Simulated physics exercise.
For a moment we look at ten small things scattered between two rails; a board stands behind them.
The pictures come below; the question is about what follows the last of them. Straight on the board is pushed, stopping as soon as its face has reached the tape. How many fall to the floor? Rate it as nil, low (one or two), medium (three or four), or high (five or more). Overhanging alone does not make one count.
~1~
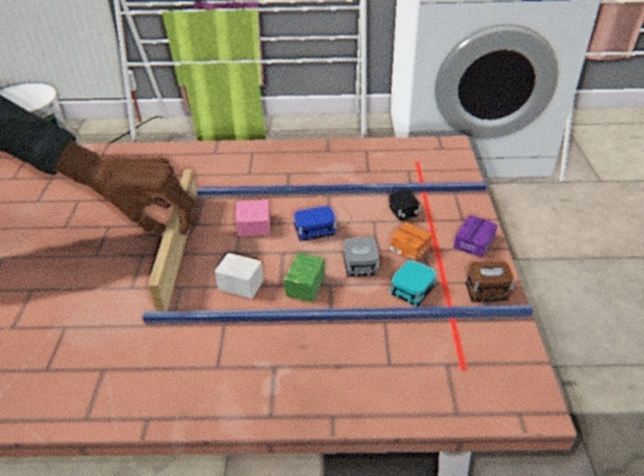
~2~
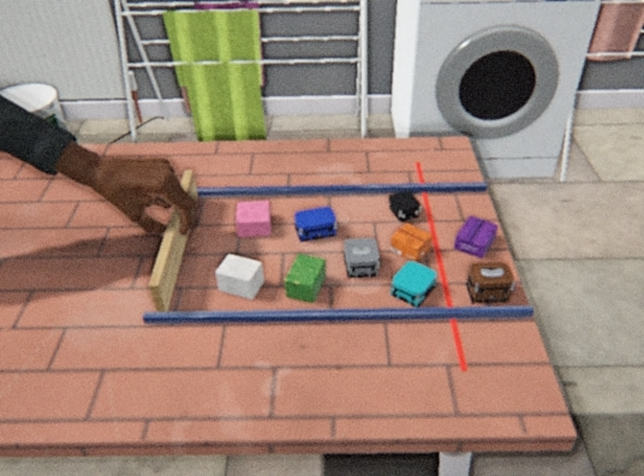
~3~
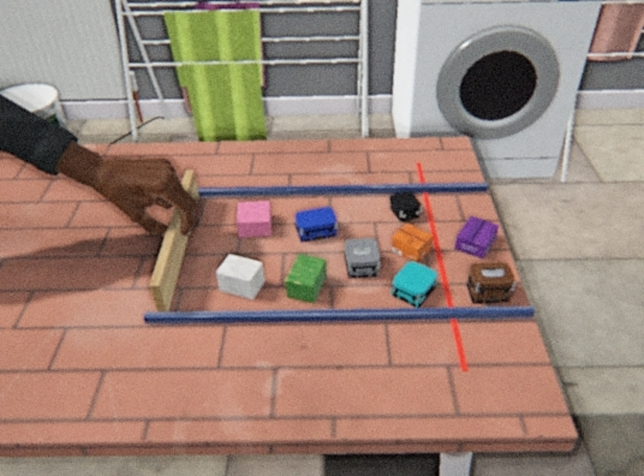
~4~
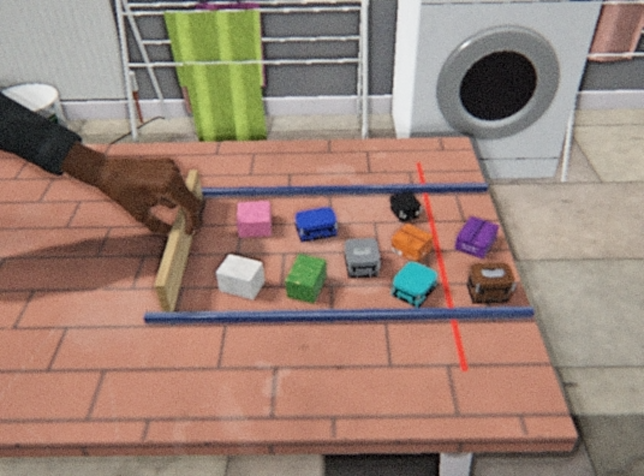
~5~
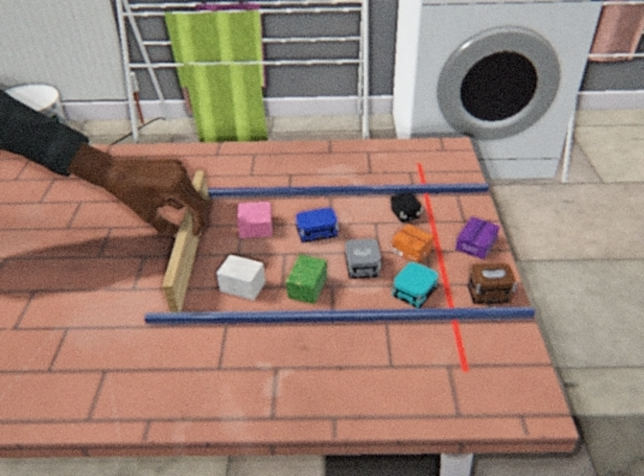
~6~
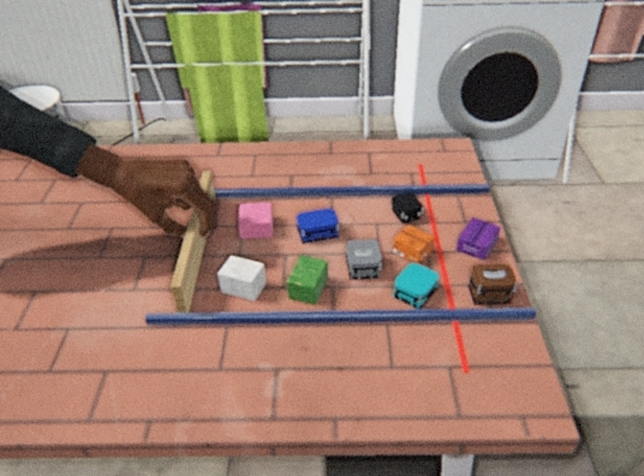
Medium, three or four.
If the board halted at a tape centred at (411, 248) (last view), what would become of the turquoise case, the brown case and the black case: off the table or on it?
Turquoise case stays put, brown case goes off, black case stays put.
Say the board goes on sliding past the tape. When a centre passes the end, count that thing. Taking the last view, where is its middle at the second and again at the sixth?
The first one at (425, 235), the next at (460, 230).
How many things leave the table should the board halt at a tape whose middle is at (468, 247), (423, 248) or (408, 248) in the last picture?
Counts per try, in order: 6 / 1 / 1.
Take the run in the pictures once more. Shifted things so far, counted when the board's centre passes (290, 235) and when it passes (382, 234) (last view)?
That makes 5 at the first spot and 10 at the second.
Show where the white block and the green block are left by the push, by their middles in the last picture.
The white block ends up near (466, 271), and the green block near (501, 278).
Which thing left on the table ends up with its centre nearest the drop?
That's the blue case.
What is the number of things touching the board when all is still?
So the total is 3.
A little later, none off yet; purple box at rest near (479, 238); brown case at rest near (492, 284); orange box at rest near (414, 245).
Next, none off yet; purple box moving near (486, 240); brown case at rest near (492, 284); orange box shifted about its own width near (447, 245).
When it is over, the number that fall off is three or four; down, turquoise case, brown case and purple box.
